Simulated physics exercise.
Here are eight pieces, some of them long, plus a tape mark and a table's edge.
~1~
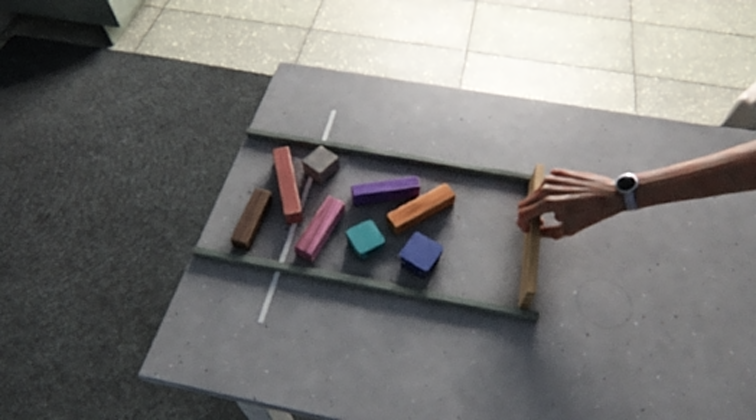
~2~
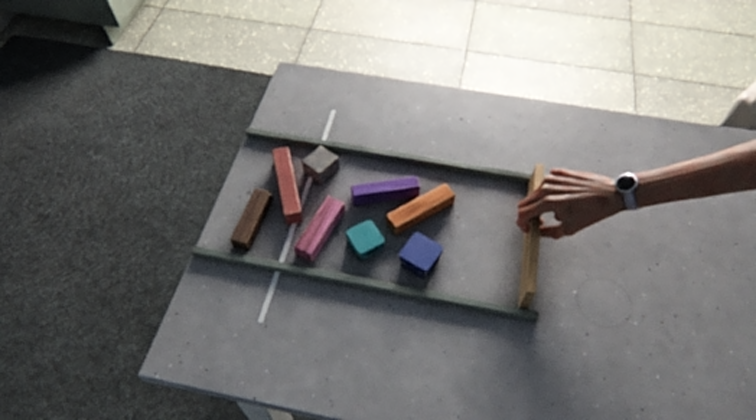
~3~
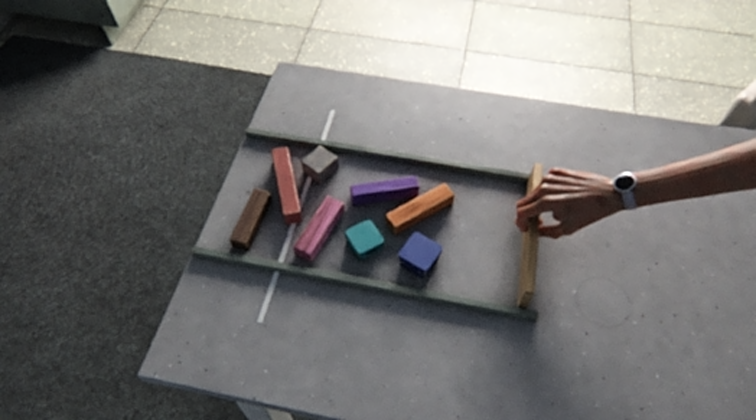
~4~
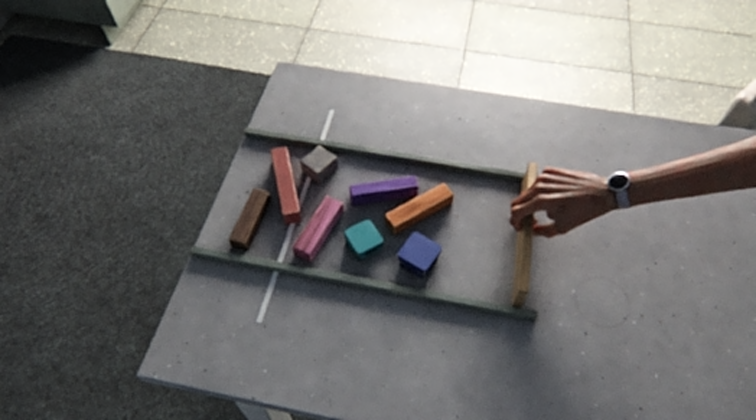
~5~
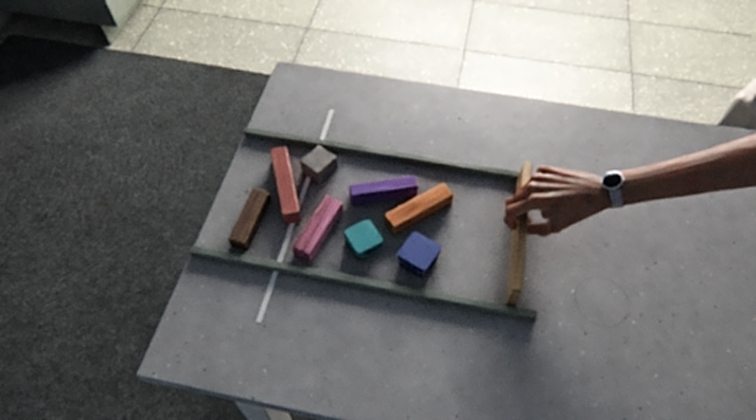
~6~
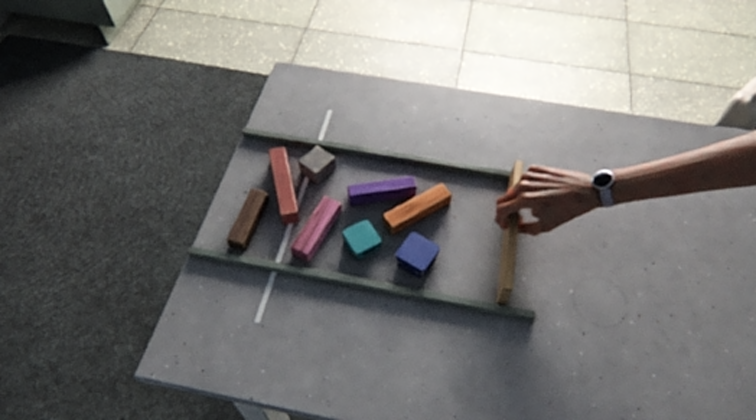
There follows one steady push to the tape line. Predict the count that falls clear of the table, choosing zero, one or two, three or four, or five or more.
The count is one or two.
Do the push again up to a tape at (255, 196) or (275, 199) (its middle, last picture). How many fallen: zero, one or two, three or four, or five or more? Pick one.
In that order: Three to four; 3 or 4.
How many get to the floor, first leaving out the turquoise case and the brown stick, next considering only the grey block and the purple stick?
That gives 0 in the first case, then 1 in the second.
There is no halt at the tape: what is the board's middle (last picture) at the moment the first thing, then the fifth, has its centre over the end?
The middle sits near (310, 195) at the first moment and near (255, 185) at the second.
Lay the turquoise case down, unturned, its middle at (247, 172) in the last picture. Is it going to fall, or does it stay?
The turquoise case plunges.
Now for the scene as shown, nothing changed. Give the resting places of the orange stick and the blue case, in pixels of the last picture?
The orange stick stops around (277, 192); the blue case around (269, 234).
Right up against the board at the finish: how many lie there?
It is in contact with 3.
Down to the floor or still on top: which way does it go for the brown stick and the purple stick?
The brown stick comes off, while the purple stick keeps its place.
Soon after, none off yet; brown stick at rest near (249, 219); red bar at rest near (284, 185); grey block at rest near (317, 165).
Then, none off yet; brown stick at rest near (246, 219); red bar moved a little near (273, 182); grey block at rest near (317, 165).
At rest, the number that fall off is one or two; fallen, brown stick.
